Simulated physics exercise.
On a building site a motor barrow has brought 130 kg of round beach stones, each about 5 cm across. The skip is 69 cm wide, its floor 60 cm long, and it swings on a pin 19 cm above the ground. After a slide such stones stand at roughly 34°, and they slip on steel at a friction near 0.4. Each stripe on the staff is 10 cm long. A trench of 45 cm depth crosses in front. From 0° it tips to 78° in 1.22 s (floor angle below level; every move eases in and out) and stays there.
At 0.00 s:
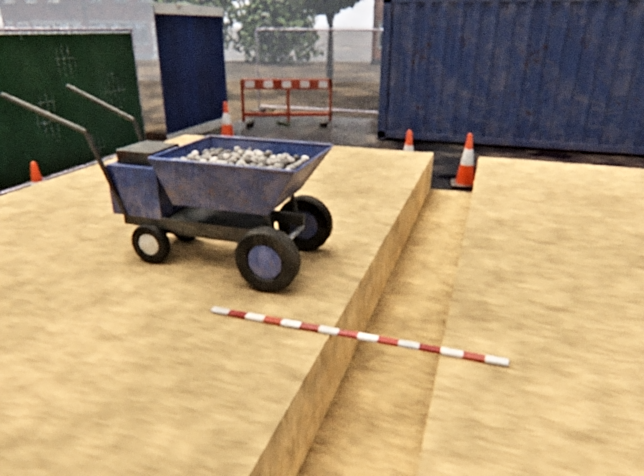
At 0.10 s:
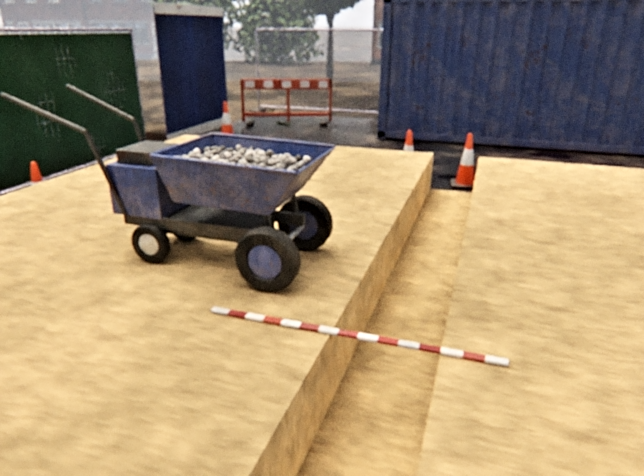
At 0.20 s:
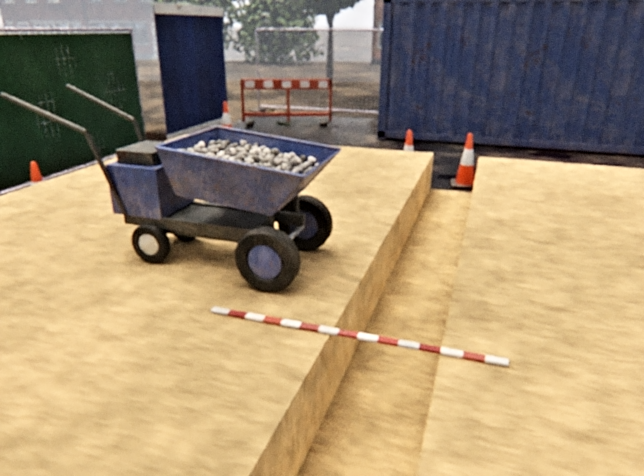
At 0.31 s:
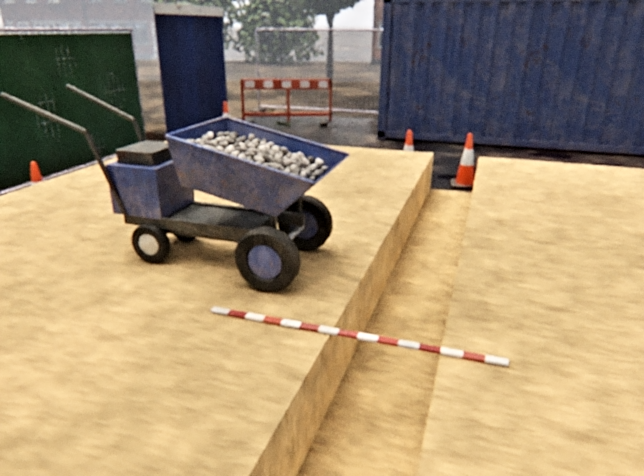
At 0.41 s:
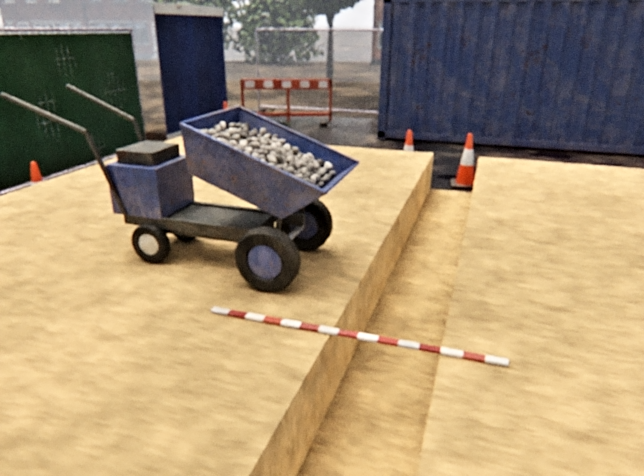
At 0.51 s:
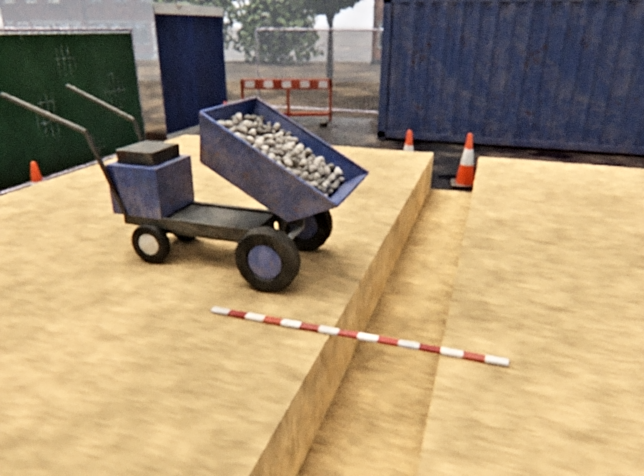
A blue skip heaped with pale, rounded stones tilts steadily on a small four-wheeled motor barrow, its back end rising and its front lip lowering to the right, while the stones shift forward with it. The barrow stands still at left on sandy ground beside a trench crossed by a red-and-white staff. Seen from slightly above by an unmoving camera, the building site has orange cones, a barrier and a blue container behind.
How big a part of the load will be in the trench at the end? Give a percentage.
Some 100 per cent of it.
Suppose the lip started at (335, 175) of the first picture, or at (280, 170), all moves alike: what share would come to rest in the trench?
Near 65 per cent from the first place, 100 from the second.
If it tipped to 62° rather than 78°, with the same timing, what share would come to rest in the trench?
Then about 90 per cent.
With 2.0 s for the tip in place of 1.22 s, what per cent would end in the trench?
Then about 100 per cent.
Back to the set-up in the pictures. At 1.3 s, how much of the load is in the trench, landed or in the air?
Some 70 per cent.
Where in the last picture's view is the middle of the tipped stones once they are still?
Their middle is at about (413, 344).
After 0.9 s the floor is at 66°; 99 % in the skip, 1 % in the trench; the foremost stones are at (387, 249).
After 1.3 s the floor is at 78°; 32 % in the skip, 68 % in the trench; the foremost stones are at (446, 324).
After 1.7 s the floor is at 78°; 6 % in the skip, 94 % in the trench; the foremost stones are at (445, 345).
After 3.6 s the floor is at 78°; 0 % in the skip, 100 % in the trench; the foremost stones are at (442, 348).
